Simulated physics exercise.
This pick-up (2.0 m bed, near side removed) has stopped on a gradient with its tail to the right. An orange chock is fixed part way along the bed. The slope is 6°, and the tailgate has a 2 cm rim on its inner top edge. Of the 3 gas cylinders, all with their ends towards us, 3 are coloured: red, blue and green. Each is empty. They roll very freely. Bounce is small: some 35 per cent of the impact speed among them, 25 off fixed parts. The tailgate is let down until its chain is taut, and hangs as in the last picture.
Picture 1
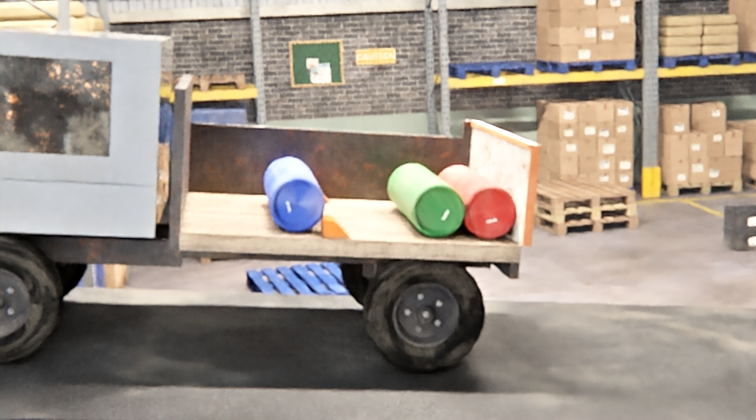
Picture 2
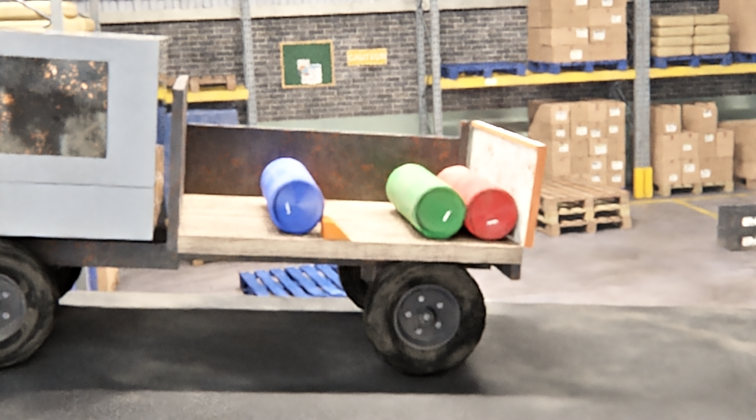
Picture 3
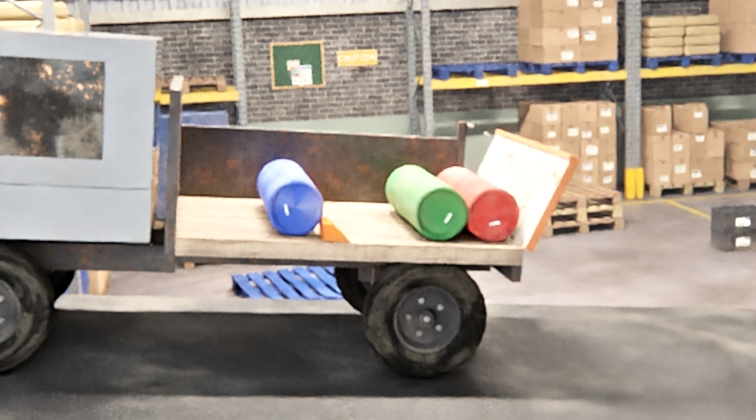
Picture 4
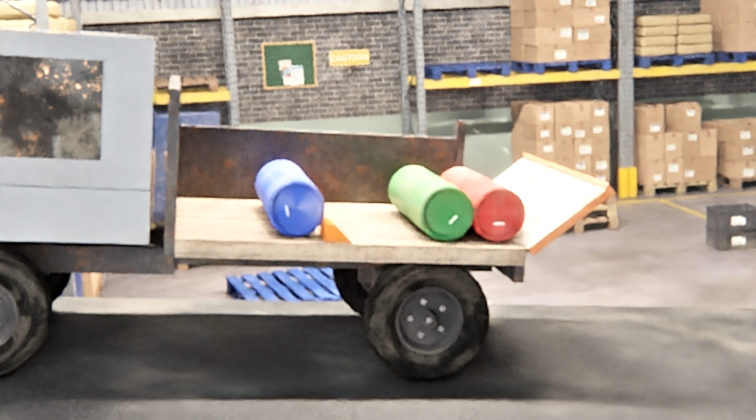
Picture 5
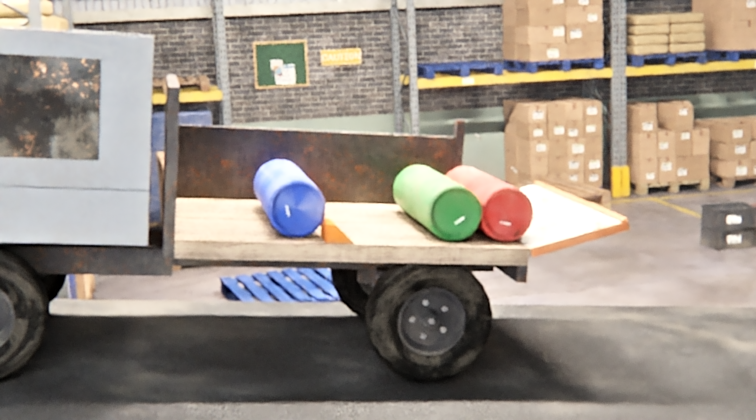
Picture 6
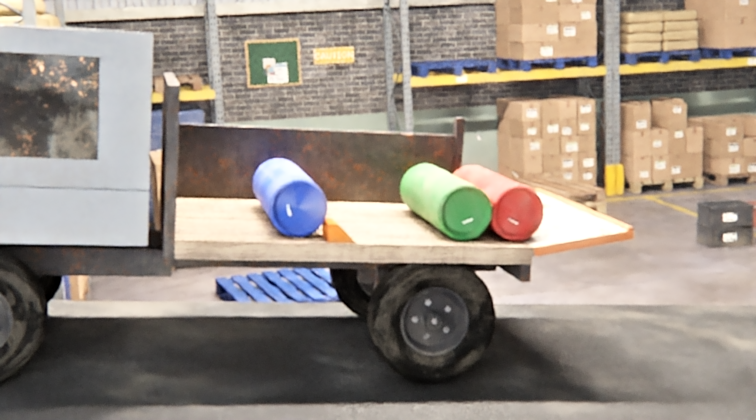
In a warehouse, a flatbed truck with its near side removed carries a blue, a green and a red cylinder, with an orange wedge beside the blue one. The tailgate at the right swings outward and down until nearly level, then the green and red cylinders shift slightly right together while the blue one stays almost still.
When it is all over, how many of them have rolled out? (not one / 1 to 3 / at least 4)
It is not one; here the count comes to 0.
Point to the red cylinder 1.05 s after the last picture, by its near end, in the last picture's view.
Around (572, 206).
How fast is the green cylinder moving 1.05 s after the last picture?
Roughly 0.2 m/s.
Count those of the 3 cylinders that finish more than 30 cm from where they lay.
In all, 2.
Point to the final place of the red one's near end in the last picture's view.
Near (570, 206).
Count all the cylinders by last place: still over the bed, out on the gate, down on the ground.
In that order: 2, 1, 0.
Another 1.0 s on from the last picture, red is on the gate, 25 cm past the hinge, rolling right; blue is on the bed, 130 cm short of the hinge; green is on the bed, 5 cm short of the hinge, rolling right; 0 of 3 are out.
In the end (2.5 s after the last picture), red is on the gate, 25 cm past the hinge; blue is on the bed, 130 cm short of the hinge; green is on the bed, 5 cm short of the hinge; 0 of 3 are out.
